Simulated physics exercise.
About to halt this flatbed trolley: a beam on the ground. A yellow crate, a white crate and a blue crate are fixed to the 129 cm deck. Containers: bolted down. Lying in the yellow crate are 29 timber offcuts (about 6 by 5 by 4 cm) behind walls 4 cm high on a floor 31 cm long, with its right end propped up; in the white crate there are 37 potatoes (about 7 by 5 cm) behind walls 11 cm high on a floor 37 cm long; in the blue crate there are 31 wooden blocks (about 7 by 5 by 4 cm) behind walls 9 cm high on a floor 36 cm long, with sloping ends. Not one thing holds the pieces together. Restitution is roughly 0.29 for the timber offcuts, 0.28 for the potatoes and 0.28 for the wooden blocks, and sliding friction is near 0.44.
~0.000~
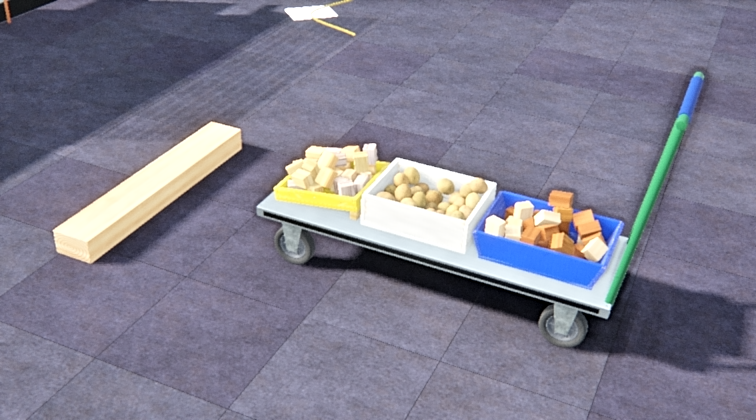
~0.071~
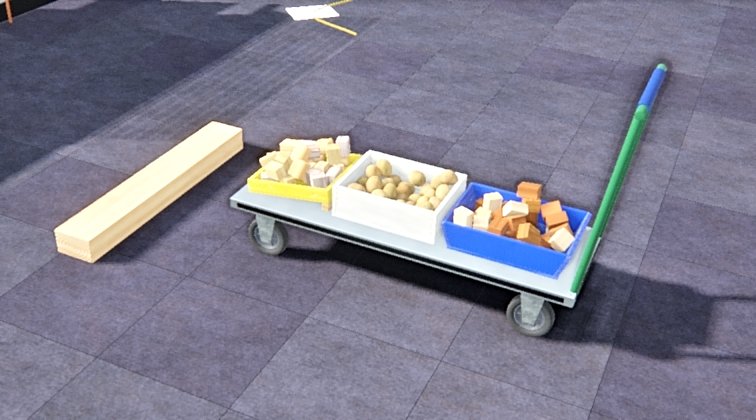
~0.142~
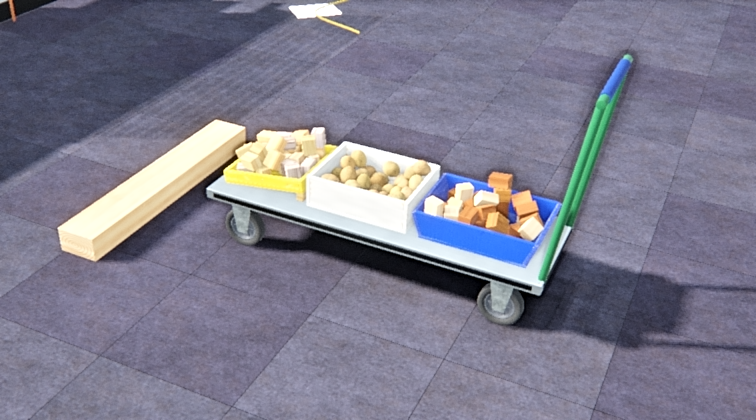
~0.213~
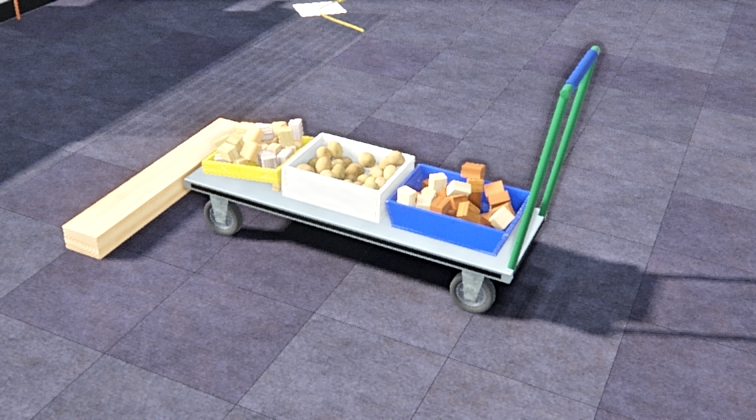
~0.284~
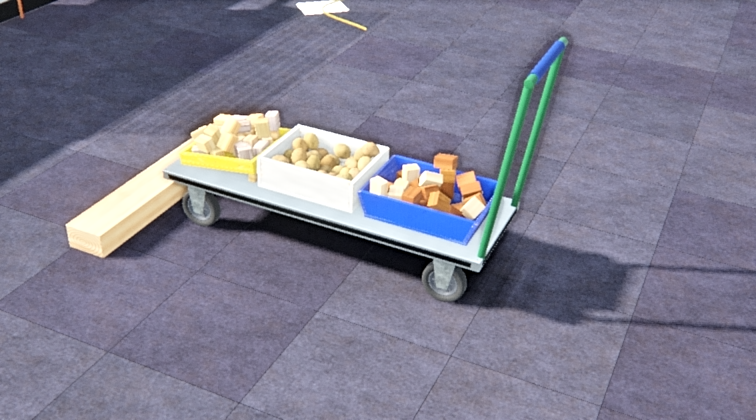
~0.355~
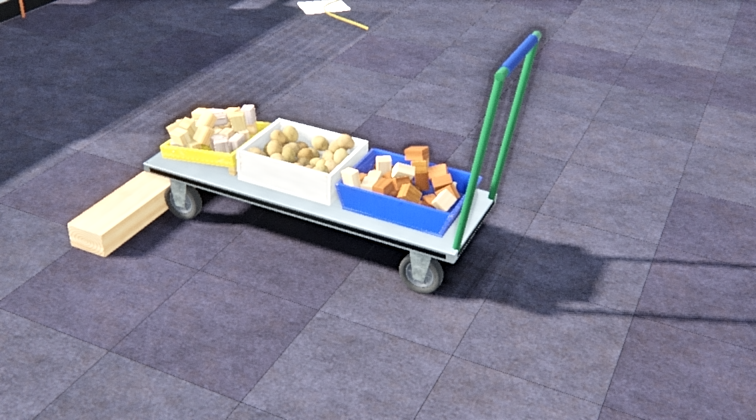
A flat trolley with a green handle, carrying a yellow, a white and a blue crate full of small chunky pieces, rolled leftward across the dark tiled floor, up beside a wooden beam.
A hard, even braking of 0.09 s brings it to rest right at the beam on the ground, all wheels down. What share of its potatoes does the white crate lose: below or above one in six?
Losses never reach one sixth.
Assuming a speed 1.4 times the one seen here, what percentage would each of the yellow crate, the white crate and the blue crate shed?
Yellow crate 40, white crate 0, blue crate 20 per cent.
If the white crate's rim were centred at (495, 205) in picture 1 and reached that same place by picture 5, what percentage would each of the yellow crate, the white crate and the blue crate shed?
Under that change it'd be yellow crate at 40, white crate at 0 and blue crate at 20 percent.
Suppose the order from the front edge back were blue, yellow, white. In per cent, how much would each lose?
With that order the yellow crate sheds 20 per cent of its load, the white crate 0 per cent, and the blue crate 10 per cent.
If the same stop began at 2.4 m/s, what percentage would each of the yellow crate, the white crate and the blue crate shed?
Yellow crate 40 %, white crate 0 %, blue crate 10 %.
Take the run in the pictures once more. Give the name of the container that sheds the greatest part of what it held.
Answer: The yellow crate.
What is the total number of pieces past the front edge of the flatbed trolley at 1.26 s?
Some 8 pieces.
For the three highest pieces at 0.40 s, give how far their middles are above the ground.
On average roughly 38 centimetres up.
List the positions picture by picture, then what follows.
In the first frame (each is followed by its nearest rim corner in this view; the camera pans a little), white crate, (465, 222); yellow crate, (353, 198); 58 cm short of the stop; none out.
In the second frame, white crate, (434, 213); yellow crate, (325, 190); 46 cm short of the stop.
In the third frame, white crate, (405, 202); yellow crate, (299, 180); 34 cm short of the stop.
In the fourth frame, white crate, (378, 192); yellow crate, (274, 171); 23 cm short of the stop.
In the fifth frame, white crate, (350, 182); yellow crate, (250, 161); 11 cm short of the stop.
In the sixth frame, white crate, (328, 175); yellow crate, (230, 155); stopping; none out.
After 0.40 s, yellow crate 26 in, 3 out, white crate 37 in, 0 out and blue crate 31 in, 0 out.
After 0.52 s, yellow crate 22 in, 7 out, white crate 37 in, 0 out and blue crate 31 in, 0 out.
After 0.75 s, yellow crate 19 in, 10 out, white crate 37 in, 0 out and blue crate 31 in, 0 out.
Outcome (at 1.26 s), yellow crate 19 in, 10 out, white crate 37 in, 0 out and blue crate 31 in, 0 out. Asked share, 0 of 37, 0 per cent.
